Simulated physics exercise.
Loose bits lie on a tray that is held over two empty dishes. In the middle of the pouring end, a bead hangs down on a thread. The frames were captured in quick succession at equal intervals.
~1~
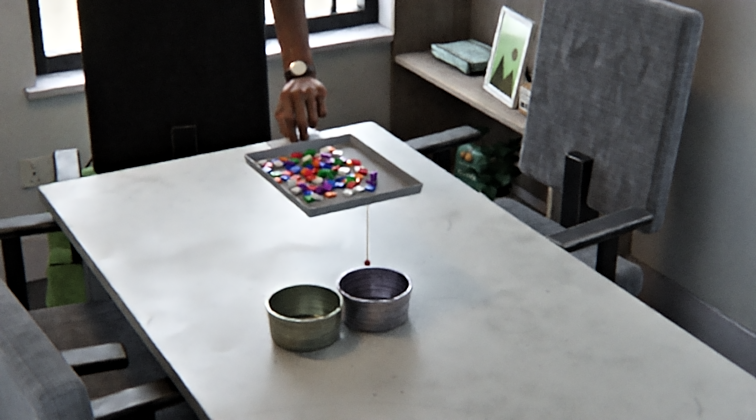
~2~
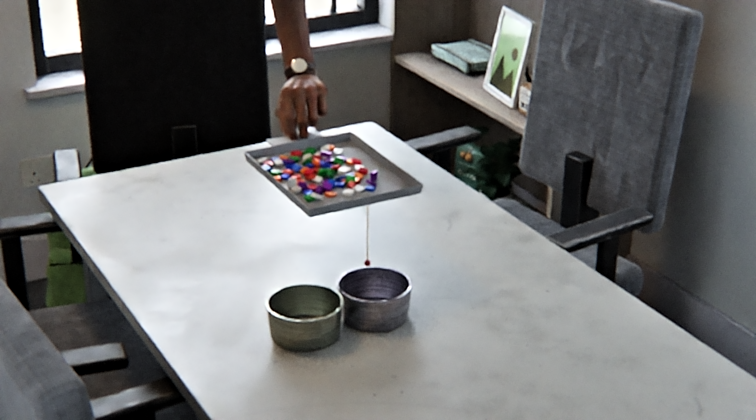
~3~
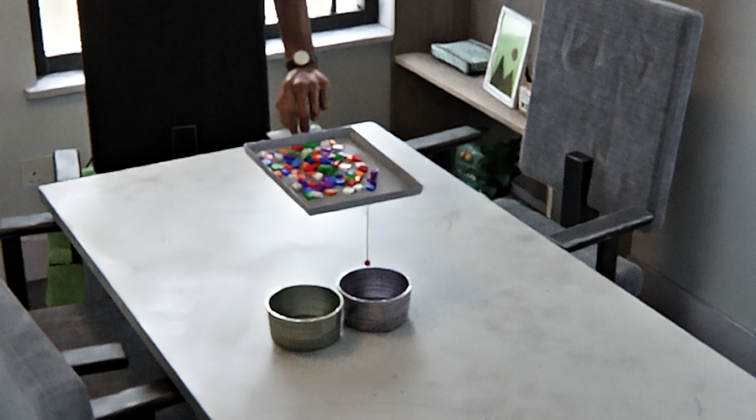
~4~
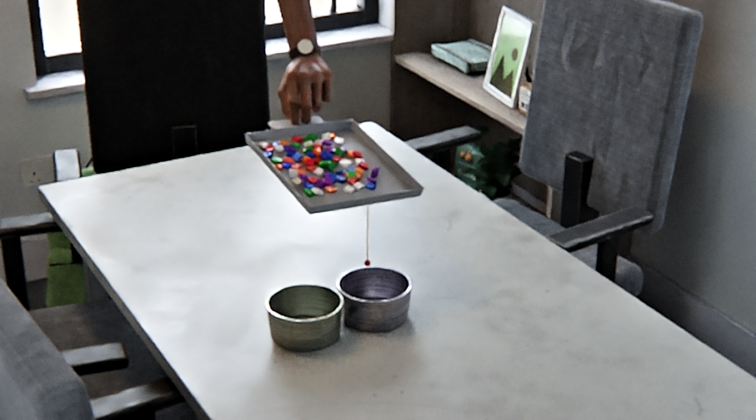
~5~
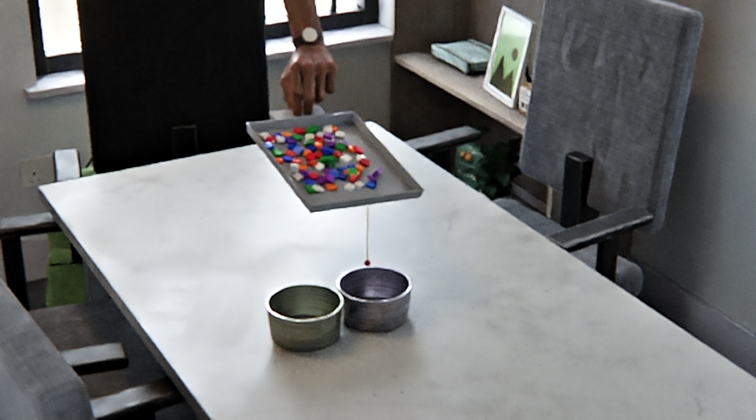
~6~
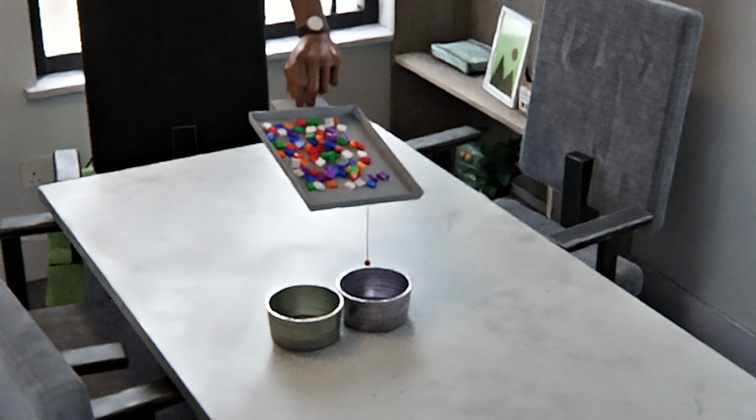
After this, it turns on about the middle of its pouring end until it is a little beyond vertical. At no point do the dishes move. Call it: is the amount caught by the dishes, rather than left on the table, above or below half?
Below half.
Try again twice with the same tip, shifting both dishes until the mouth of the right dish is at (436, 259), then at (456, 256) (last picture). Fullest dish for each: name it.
The dish at right, then the dish at left.
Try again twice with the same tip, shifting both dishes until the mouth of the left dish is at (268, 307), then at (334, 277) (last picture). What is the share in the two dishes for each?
About 0 per cent first, then about 70 per cent.
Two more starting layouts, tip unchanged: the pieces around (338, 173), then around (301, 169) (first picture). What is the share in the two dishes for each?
In order, roughly 30 % and 40 %.
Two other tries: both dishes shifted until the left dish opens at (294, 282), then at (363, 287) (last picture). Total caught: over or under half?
The first place gets a lesser share, the second the greater share.
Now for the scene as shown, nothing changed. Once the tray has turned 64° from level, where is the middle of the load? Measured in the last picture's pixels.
In the last view the centre sits at roughly (390, 188).
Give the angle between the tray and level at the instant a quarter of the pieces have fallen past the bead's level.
Angle reached: About 85°.
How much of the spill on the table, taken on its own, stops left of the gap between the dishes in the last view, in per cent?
Reading: Around 0 %.
Just after the last frame, tray tipped steeply; almost all on the tray; just a few in the air.
A moment on, tray tipped past a quarter turn; roughly half on the tray; just a few in the right dish; roughly a third outside both; about a tenth in the air.
Further on, tray tipped past a quarter turn; roughly a quarter in the right dish; roughly two thirds outside both.
When it is over, tray tipped past a quarter turn; not one in the left dish; roughly a quarter in the right dish; roughly two thirds outside both.
